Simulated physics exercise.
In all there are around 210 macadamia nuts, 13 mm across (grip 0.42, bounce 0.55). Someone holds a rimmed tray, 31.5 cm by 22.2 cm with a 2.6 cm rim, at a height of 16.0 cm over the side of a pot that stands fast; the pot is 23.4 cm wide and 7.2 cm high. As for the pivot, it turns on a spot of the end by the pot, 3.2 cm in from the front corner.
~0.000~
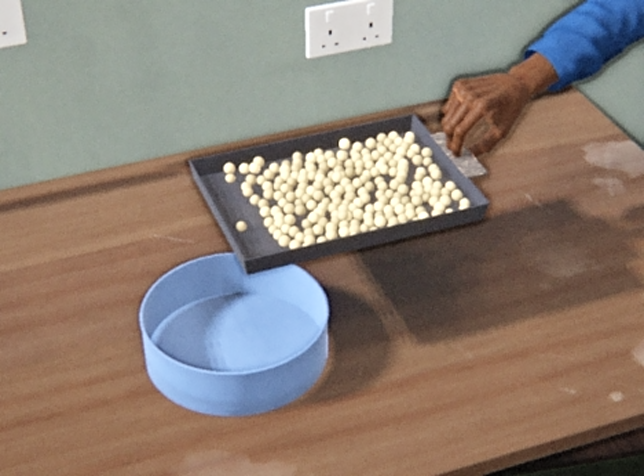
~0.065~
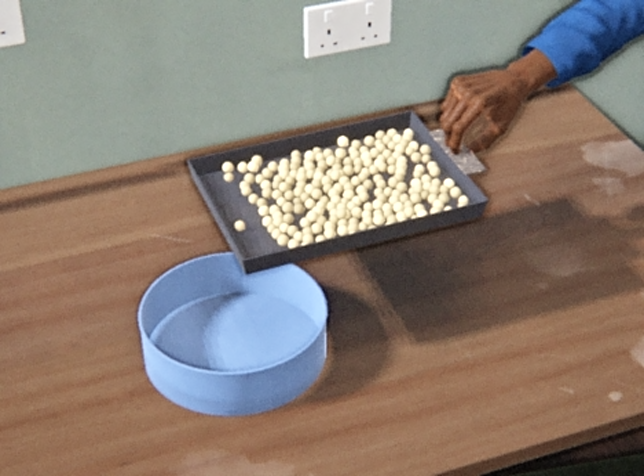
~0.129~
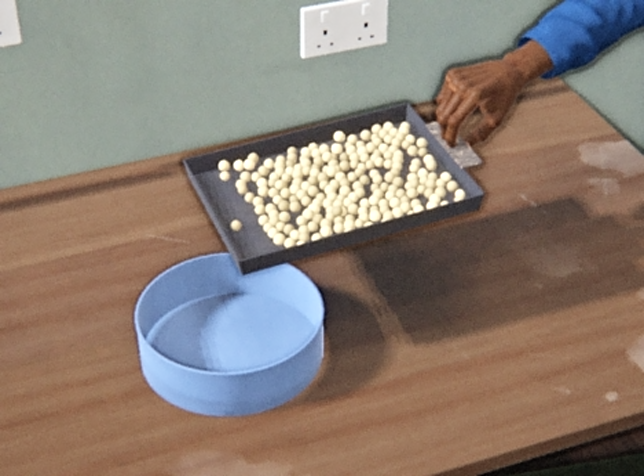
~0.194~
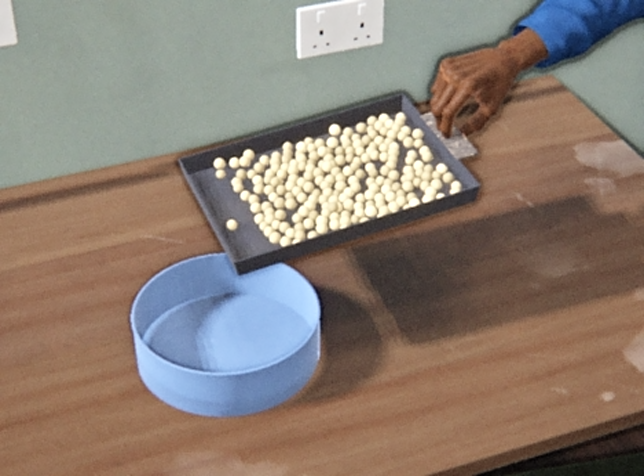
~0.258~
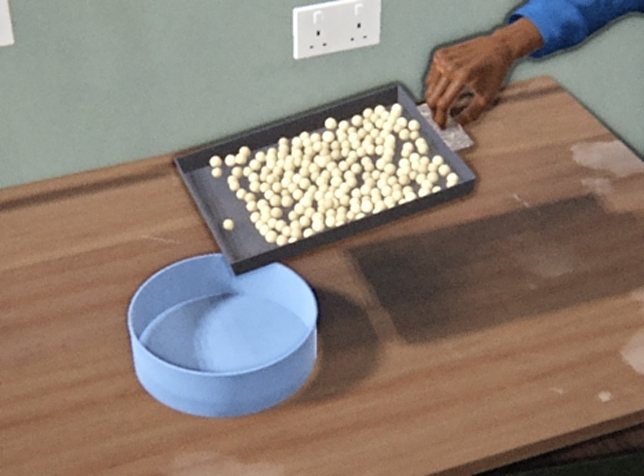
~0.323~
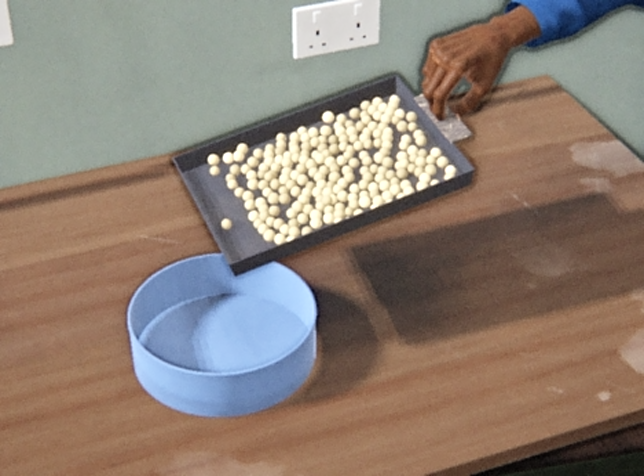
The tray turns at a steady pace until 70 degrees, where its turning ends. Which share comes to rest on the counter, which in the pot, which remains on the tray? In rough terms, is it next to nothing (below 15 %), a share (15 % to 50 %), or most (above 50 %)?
At the end, counter: I'm guessing a mere smattering of the load, pot: I'm guessing a mere smattering of the load, left on the tray: I'm guessing the greater portion of the load.
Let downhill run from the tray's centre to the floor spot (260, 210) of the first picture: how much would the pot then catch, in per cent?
My best guess is some 0 per cent.
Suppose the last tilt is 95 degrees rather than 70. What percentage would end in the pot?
In that case it comes to about 75 in a hundred.
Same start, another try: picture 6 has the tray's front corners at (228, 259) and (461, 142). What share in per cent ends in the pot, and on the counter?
Split: Pot = 5, counter = 5.
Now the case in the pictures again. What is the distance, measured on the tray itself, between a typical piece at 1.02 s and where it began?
By then it sits near 9 cm from where it began.
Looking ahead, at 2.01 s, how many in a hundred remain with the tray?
Around 100 percent.
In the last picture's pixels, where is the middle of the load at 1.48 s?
Estimated load position: Around (238, 176).
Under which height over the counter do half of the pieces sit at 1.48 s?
Roughly 24 cm.
After 1.02 s, tilt 39 degrees; the tray holds 100 %, the pot 0 %.
After 1.48 s, tilt 57 degrees; the tray holds 100 %, the pot 0 %.
After 2.01 s, tilt 70 degrees; the tray holds 100 %, the pot 0 %.
In the end, at 2.3 s, counter 0 %, pot 0 %, tray 100 %.
